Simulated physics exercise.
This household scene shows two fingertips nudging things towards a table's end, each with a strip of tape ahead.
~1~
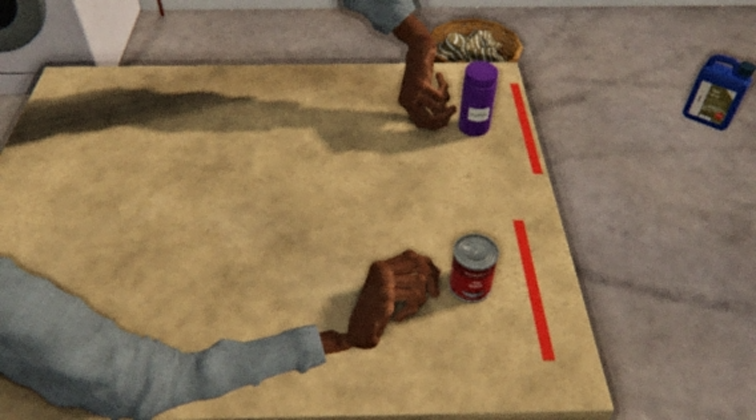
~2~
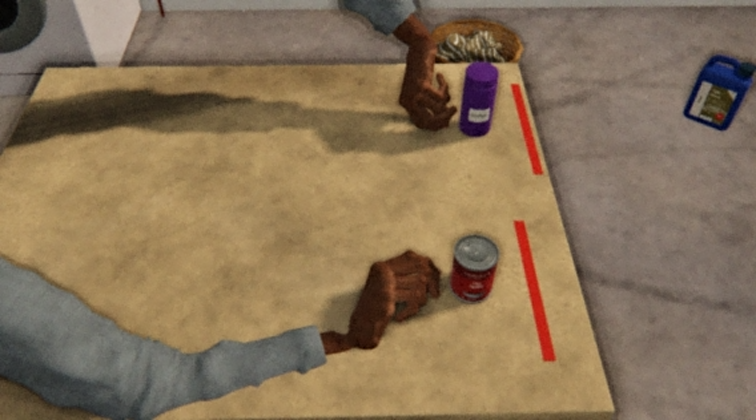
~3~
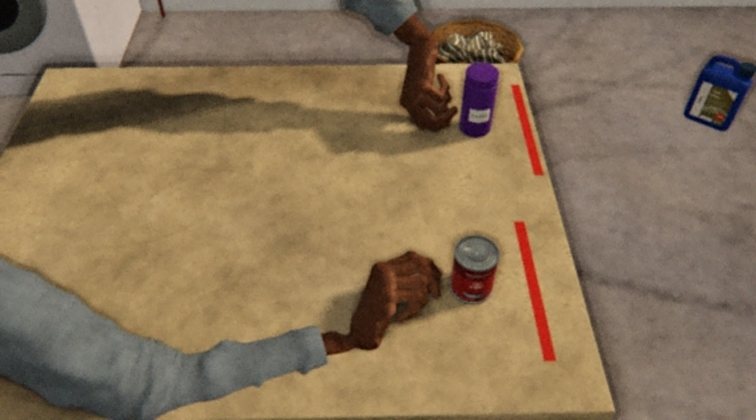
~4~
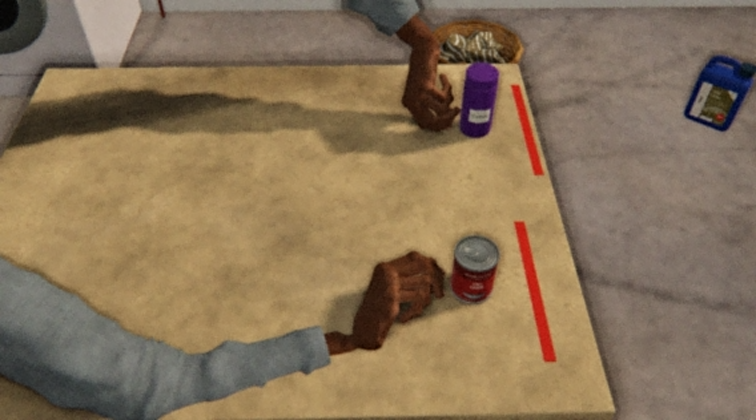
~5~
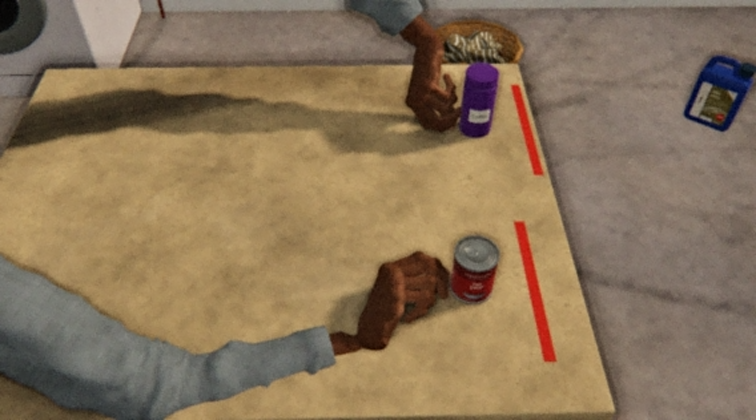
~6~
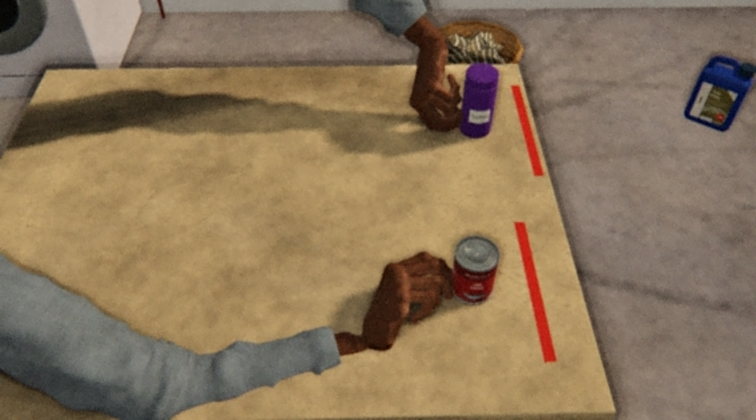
Two hands inching slightly rightward behind a purple jar and a red tin, which stay almost still before red tape strips.
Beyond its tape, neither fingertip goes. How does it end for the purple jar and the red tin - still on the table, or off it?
At the finish the purple jar is off the table; the red tin is still on the table.
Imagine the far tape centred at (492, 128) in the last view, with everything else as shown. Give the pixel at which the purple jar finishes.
Near (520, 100).
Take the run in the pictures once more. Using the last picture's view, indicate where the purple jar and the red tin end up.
The first ends near (577, 347), the second near (566, 269).
Then, 1.36 s after the last picture, purple jar moved well along near (541, 100); red tin moved well along near (551, 269).
Then, 1.74 s after the last picture, purple jar tipped 58° from how it was near (577, 129); red tin moved well along near (566, 269).
Then, 1.94 s after the last picture, purple jar falling near (574, 264); red tin moved well along near (566, 269).
At rest, the purple jar goes over the edge, near (577, 347); the red tin stays on the table, near (566, 269).
